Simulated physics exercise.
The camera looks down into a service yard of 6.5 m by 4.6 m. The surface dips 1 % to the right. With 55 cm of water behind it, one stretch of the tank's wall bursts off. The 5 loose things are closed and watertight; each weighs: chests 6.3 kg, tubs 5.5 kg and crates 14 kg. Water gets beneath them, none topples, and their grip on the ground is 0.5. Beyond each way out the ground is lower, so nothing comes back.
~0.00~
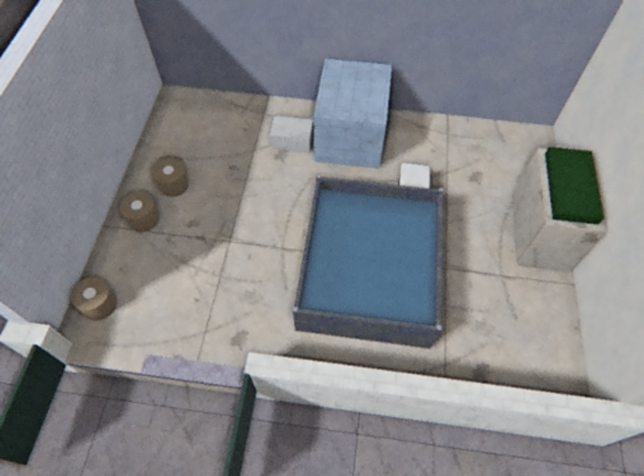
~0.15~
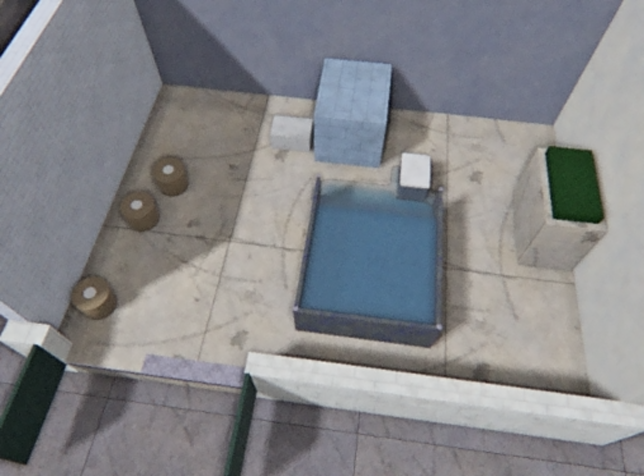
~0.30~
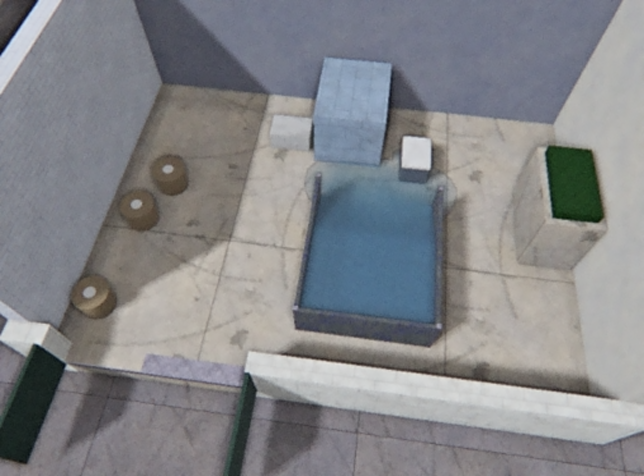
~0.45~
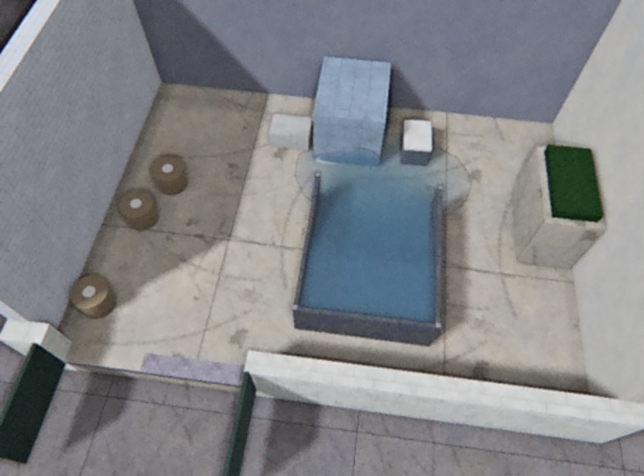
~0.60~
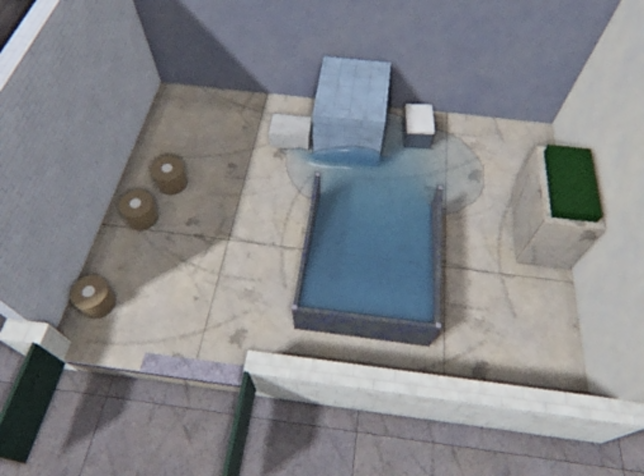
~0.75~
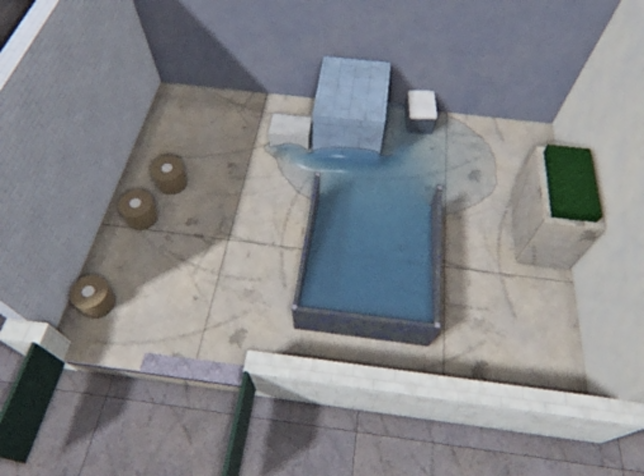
In a walled yard seen from above, the far side of a rectangular tank gives way and water spreads over the floor toward a pale blue block, while a small white box slides away from the tank toward the back wall.
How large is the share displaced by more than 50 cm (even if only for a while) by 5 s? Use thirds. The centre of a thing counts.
Share: Two thirds or above.
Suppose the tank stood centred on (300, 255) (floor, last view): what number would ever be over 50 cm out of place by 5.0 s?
Then 5.
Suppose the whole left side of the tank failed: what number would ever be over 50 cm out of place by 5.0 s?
Then 4.
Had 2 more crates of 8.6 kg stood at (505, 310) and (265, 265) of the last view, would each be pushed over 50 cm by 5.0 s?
In that order: Less, less.
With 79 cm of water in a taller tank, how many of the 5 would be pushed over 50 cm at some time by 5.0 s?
Then 5.
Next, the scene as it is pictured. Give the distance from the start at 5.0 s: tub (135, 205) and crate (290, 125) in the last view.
In that order: 200 cm, 30 cm.
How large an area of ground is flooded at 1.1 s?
Some 9.5 m2.
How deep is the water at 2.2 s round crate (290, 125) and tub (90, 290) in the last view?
Roughly 3 and 0 cm.
After 1.1 s 1 of 5 are over 50 cm from their spots; 1 afloat.
After 2.2 s 1 of 5 are over 50 cm from their spots; 1 afloat.
After 3.5 s 3 of 5 are over 50 cm from their spots; 3 afloat.
After 5.0 s 4 of 5 are over 50 cm from their spots, and 4 have been at some point; 3 afloat.
